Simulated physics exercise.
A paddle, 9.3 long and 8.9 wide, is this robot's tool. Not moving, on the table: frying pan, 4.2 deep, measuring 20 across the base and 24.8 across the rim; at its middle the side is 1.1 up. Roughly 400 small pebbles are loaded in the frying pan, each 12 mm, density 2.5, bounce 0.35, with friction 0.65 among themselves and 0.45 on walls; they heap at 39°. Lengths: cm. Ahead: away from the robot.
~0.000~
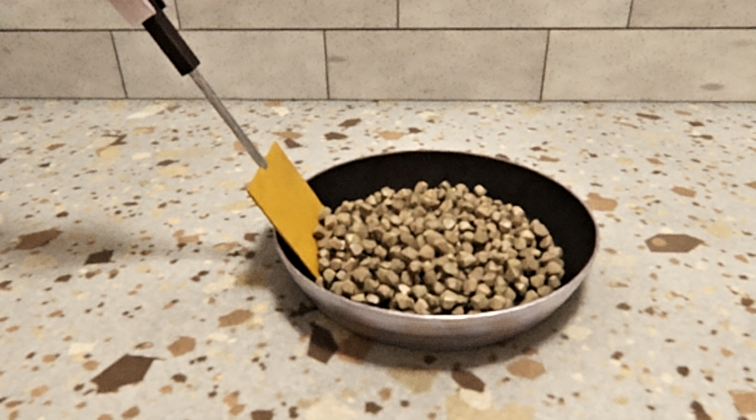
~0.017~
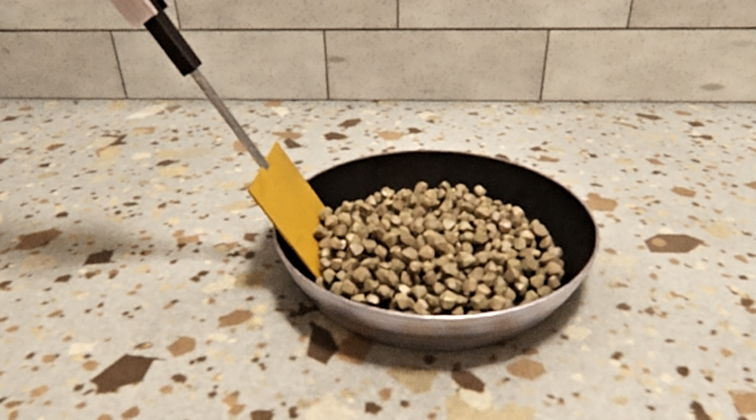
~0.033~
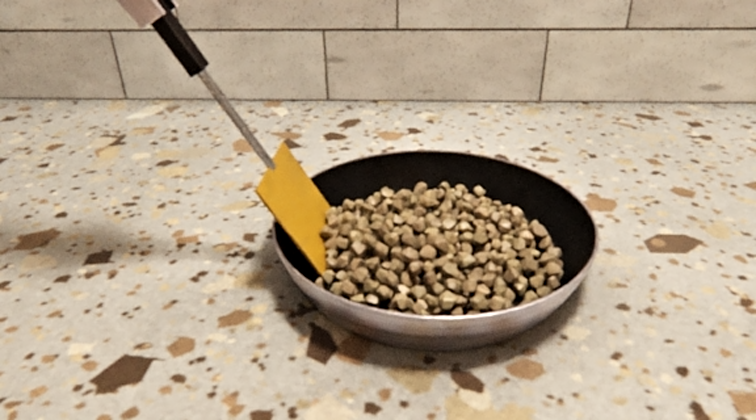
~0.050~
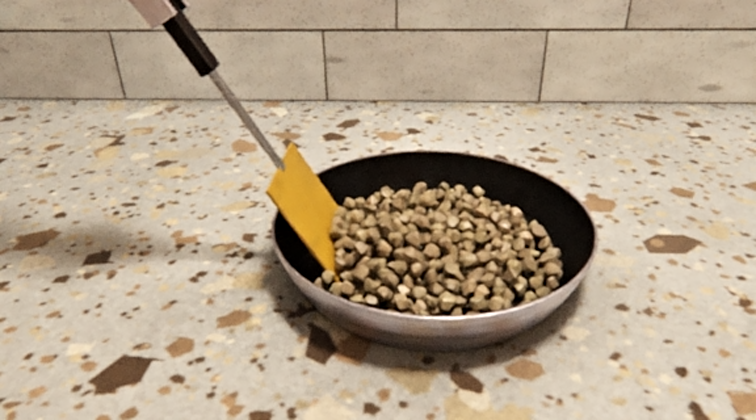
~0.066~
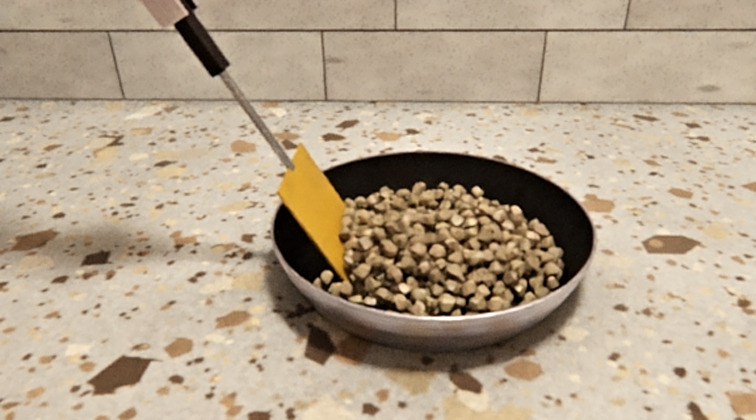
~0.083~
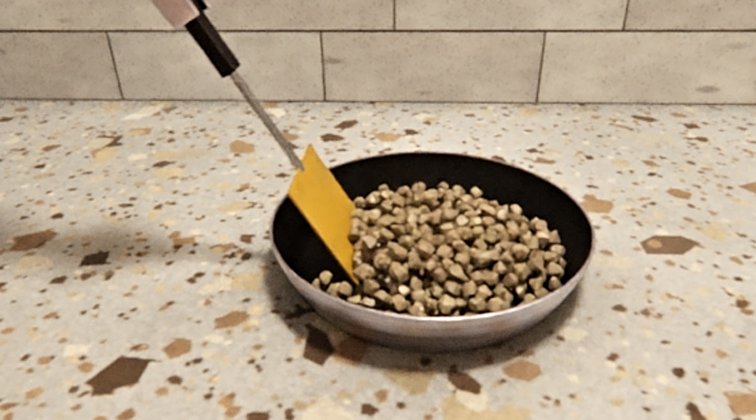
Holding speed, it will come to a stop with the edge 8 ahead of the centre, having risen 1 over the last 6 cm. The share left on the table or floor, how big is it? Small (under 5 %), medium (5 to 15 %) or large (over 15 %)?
Medium.
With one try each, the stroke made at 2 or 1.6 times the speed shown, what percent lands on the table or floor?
Try one about 30 %, try two about 25 %.
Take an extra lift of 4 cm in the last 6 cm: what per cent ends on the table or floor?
Close to 10 in a hundred.
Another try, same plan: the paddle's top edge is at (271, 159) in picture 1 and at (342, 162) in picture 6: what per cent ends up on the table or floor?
About 25 per cent.
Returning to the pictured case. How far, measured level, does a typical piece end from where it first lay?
Somewhere near 5 centimetres, I reckon.
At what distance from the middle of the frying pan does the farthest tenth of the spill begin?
Distance from centre: Approx. 20 cm.
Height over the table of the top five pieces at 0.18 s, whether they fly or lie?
I'd put them at about 5 centimetres above the table.
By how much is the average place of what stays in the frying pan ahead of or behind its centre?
Ahead, by about 5.0 cm.
By 0.18 s, sloping 60°, highest piece 5 above the table; 402 in the frying pan.
By 0.28 s, sloping 60°, highest piece 6 above the table; 401 in the frying pan, 1 on the blade or in flight.
By 0.53 s, sloping 60°, highest piece 6 above the table; 368 in the frying pan, 28 on the table or floor, 6 on the blade or in flight.
By 1.58 s, sloping 60°, highest piece 6 above the table; 366 in the frying pan, 36 on the table or floor.
Final count, 366 in the frying pan, 36 on the table or floor. That is 9 % on the table or floor.
